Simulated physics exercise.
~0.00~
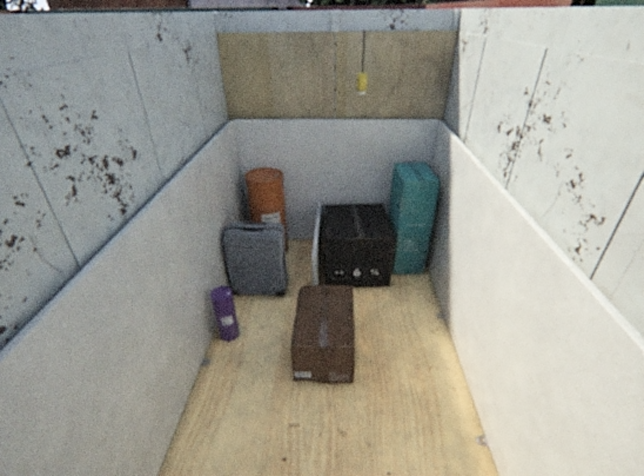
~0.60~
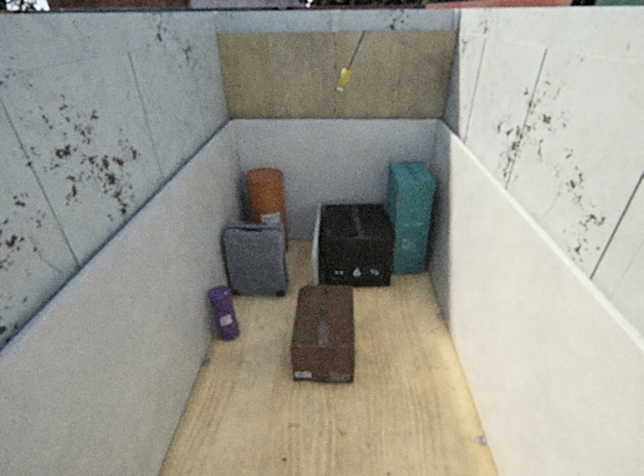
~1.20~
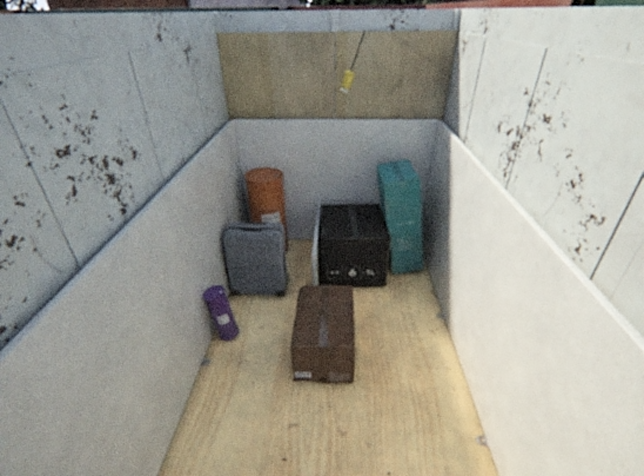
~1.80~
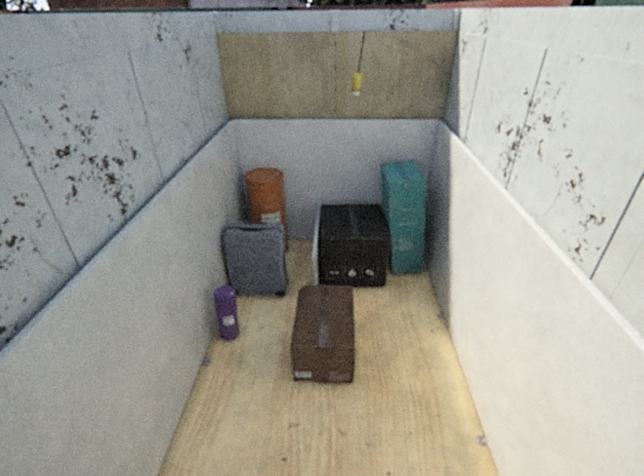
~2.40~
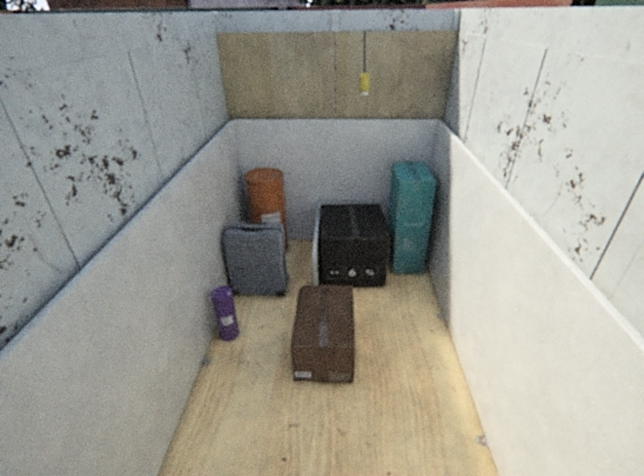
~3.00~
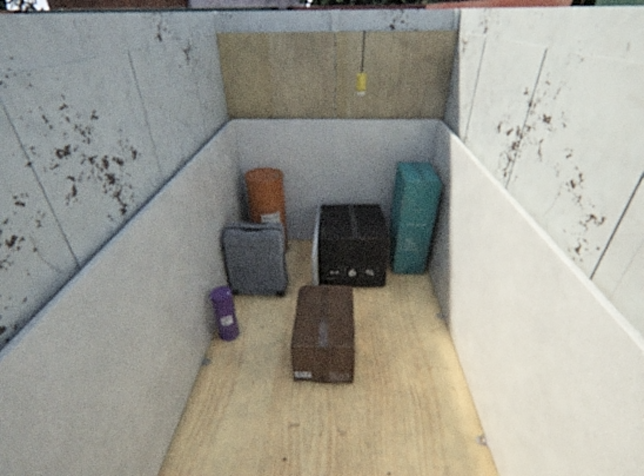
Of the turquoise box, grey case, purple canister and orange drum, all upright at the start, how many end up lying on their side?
None of them end up lying on their side. The turquoise box, grey case, purple canister and orange drum are all still standing at the end.
